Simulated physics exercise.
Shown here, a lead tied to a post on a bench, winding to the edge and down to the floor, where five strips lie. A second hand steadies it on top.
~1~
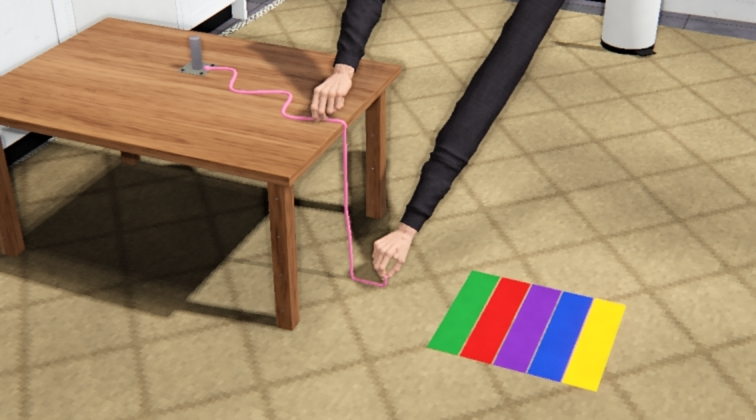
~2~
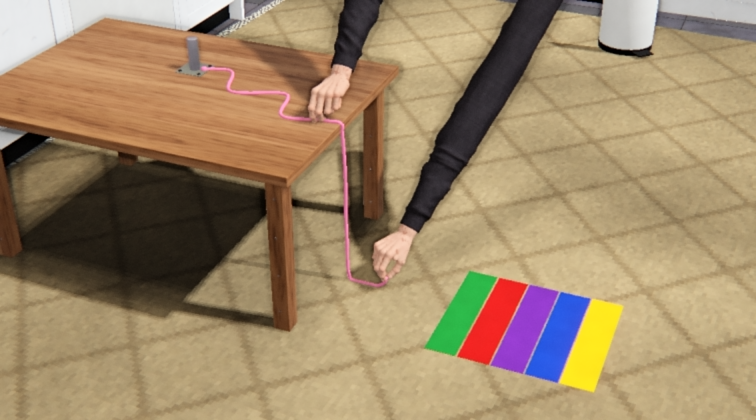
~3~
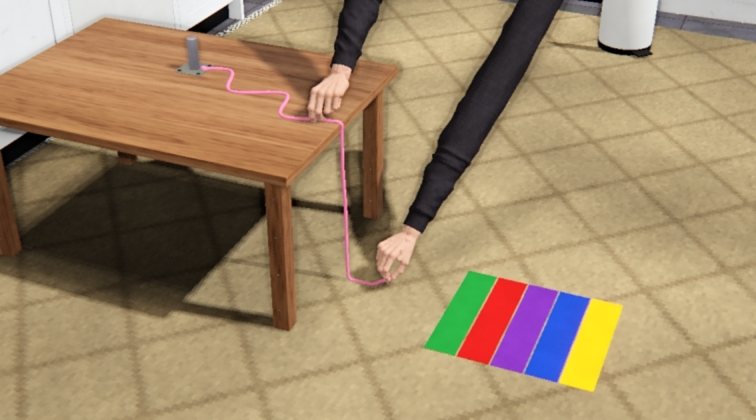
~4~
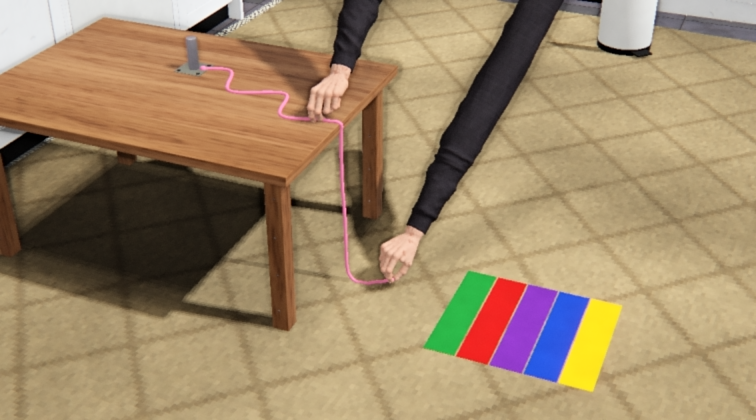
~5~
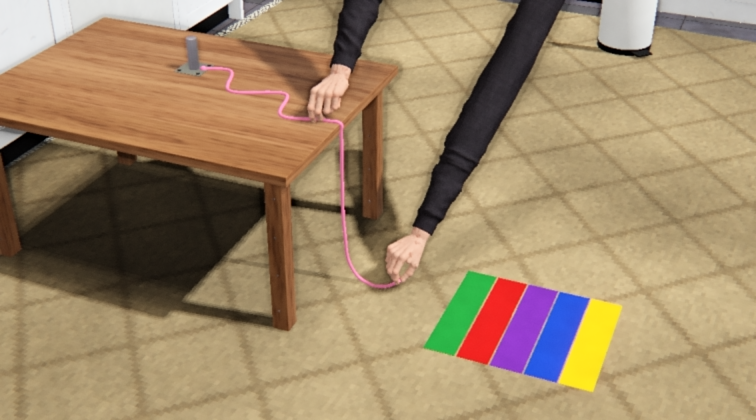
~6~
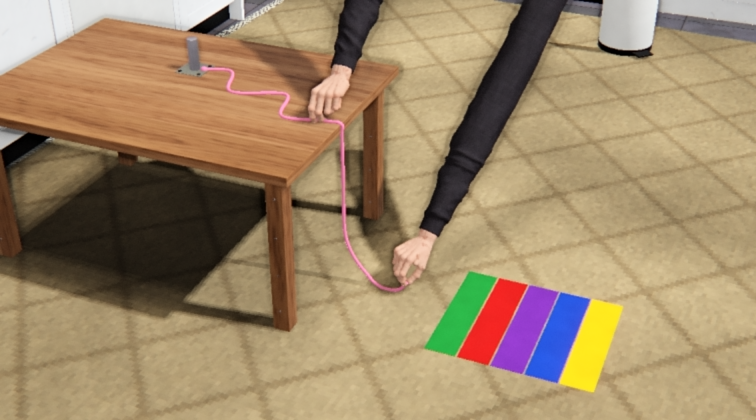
A pink cord runs from a small grey post across a wooden table, bending over the edge to the floor, one hand resting on it at the edge while another holds its lower end. The lower hand then shifts slightly right, drawing the end along and rounding the cord's sharp lower bend into a curve, left of five coloured strips.
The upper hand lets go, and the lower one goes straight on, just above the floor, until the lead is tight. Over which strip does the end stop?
It halts on the blue strip.
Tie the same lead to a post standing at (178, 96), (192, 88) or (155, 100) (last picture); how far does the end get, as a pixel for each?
Near (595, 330), (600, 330) and (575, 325).
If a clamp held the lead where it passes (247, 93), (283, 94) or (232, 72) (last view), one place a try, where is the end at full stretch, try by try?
In that order: (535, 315), (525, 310) and (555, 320).
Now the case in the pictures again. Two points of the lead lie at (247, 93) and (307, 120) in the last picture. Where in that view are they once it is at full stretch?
At (274, 95), then (366, 138).
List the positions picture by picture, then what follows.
The first frame shows end (386, 276); green (450, 336); red (483, 345); purple (516, 353); blue (550, 362); yellow (585, 371).
The second frame shows end (386, 278); lead through (231, 72) (256, 93) (280, 112) (342, 130) (346, 197) (348, 262).
The third frame shows end (390, 278).
The fourth frame shows end (393, 279); lead through (230, 71) (255, 93) (279, 112) (341, 129) (343, 196) (347, 262).
The fifth frame shows end (400, 281).
The sixth frame shows end (407, 283); lead through (231, 72) (256, 93) (280, 113) (342, 130) (343, 197) (358, 262).
Early on, end near (498, 305); over red.
Midway, end near (539, 314); over purple.
At the end of the slack, end near (564, 320); over blue. Over blue.
